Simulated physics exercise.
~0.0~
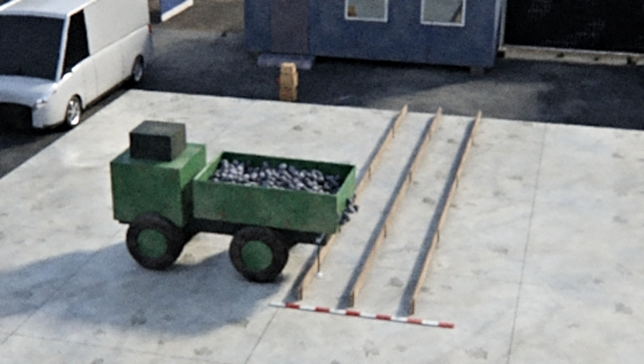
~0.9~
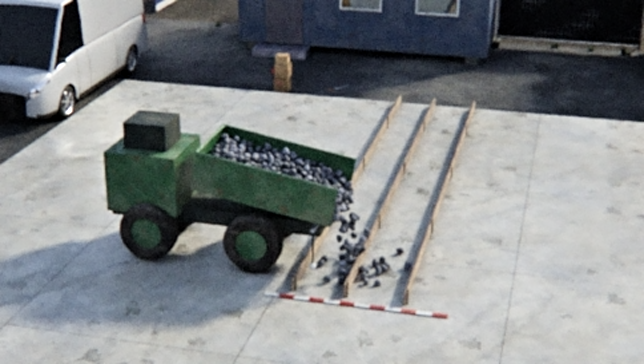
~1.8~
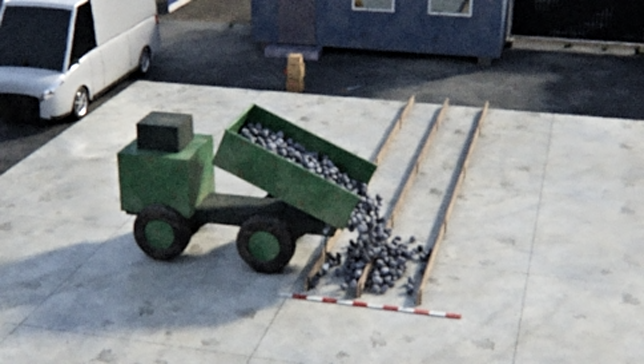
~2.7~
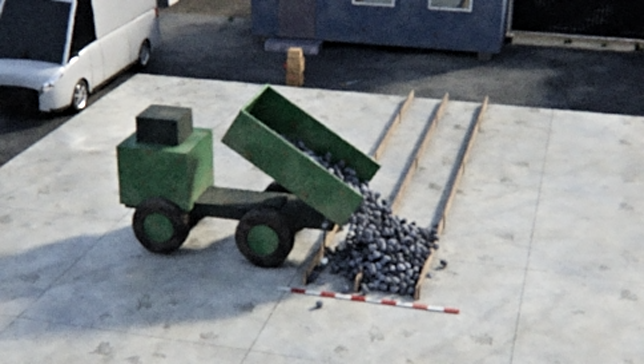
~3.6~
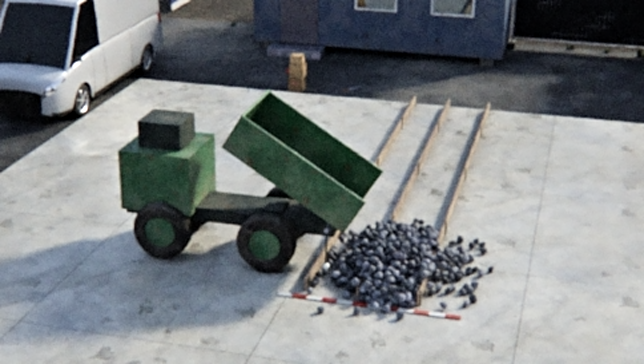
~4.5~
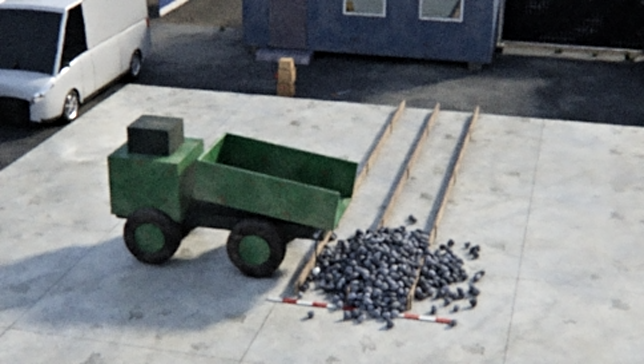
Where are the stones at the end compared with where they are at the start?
At the start the stones are in the green bed of the truck. At the end they lie in a heap on the ground to the right of the truck, lower in the view and spread over the planks.
On a pale concrete yard seen from above, a green truck with a dark block on its cab stands left of centre, its bed full of grey stones. A white van and a blue-grey building stand behind it, and three thin planks and a red-and-white striped staff lie to its right. The bed tips up at its left end, and stones spill off the right end between the planks. It rises steeply and empties as the heap spreads over the boards. The empty bed then swings back down, stopping slightly tilted, with the stones piled beside it and a few scattered past the last plank.
